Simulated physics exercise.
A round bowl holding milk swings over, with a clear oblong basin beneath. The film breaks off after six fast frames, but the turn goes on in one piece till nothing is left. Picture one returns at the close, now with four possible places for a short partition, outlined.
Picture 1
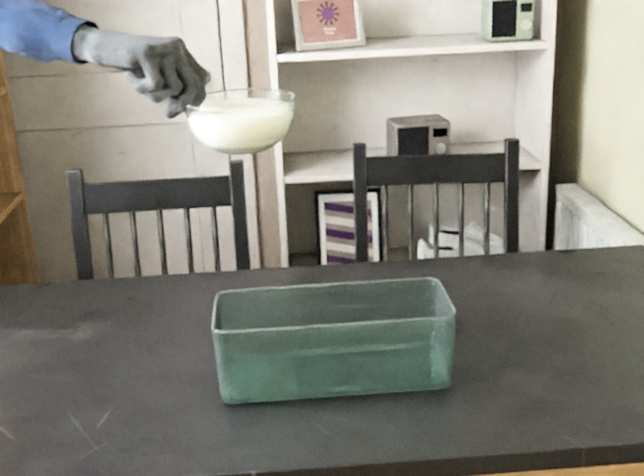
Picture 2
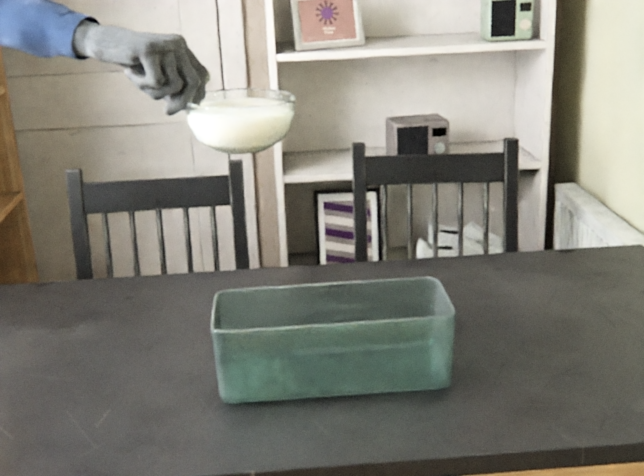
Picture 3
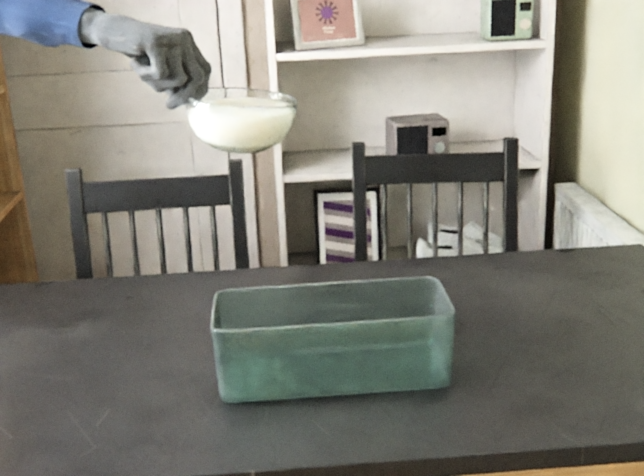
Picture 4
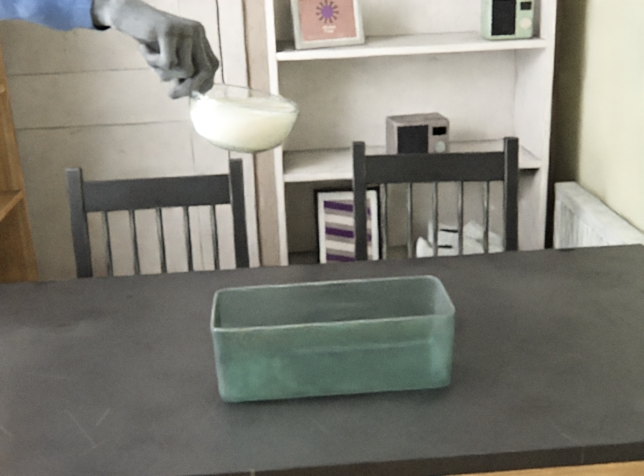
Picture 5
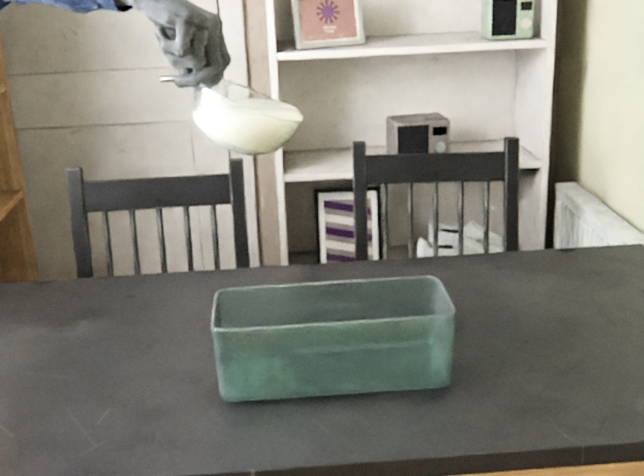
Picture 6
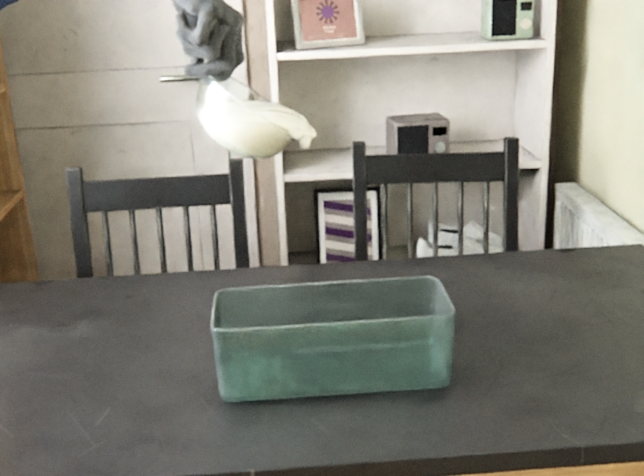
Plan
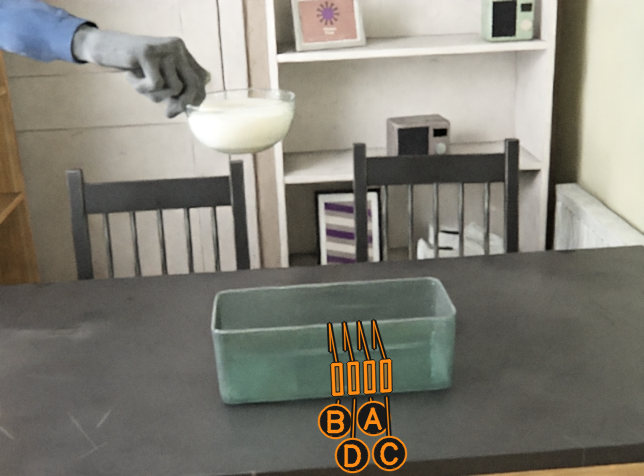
Above a dark table with a clear oblong basin, a gray-gloved hand tilting a round bowl rightward, milk reaching over its lip.
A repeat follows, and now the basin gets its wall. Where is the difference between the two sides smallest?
The answer is place A.
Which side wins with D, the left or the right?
More ends on the right.
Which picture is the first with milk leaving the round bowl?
Picture 5.
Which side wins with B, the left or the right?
More ends on the right.
In orange, A at (370, 398); B at (338, 400); C at (386, 396); D at (354, 399).
Choosing A, about 47 % ends left of the wall and 50 % right of it; 3 % is lost outside.
Choosing B, about 21 % ends left of the wall and 77 % right of it; 3 % is lost outside.
Choosing C, about 72 % ends left of the wall and 24 % right of it; 5 % is lost outside.
Choosing D, about 30 % ends left of the wall and 67 % right of it; 3 % is lost outside.
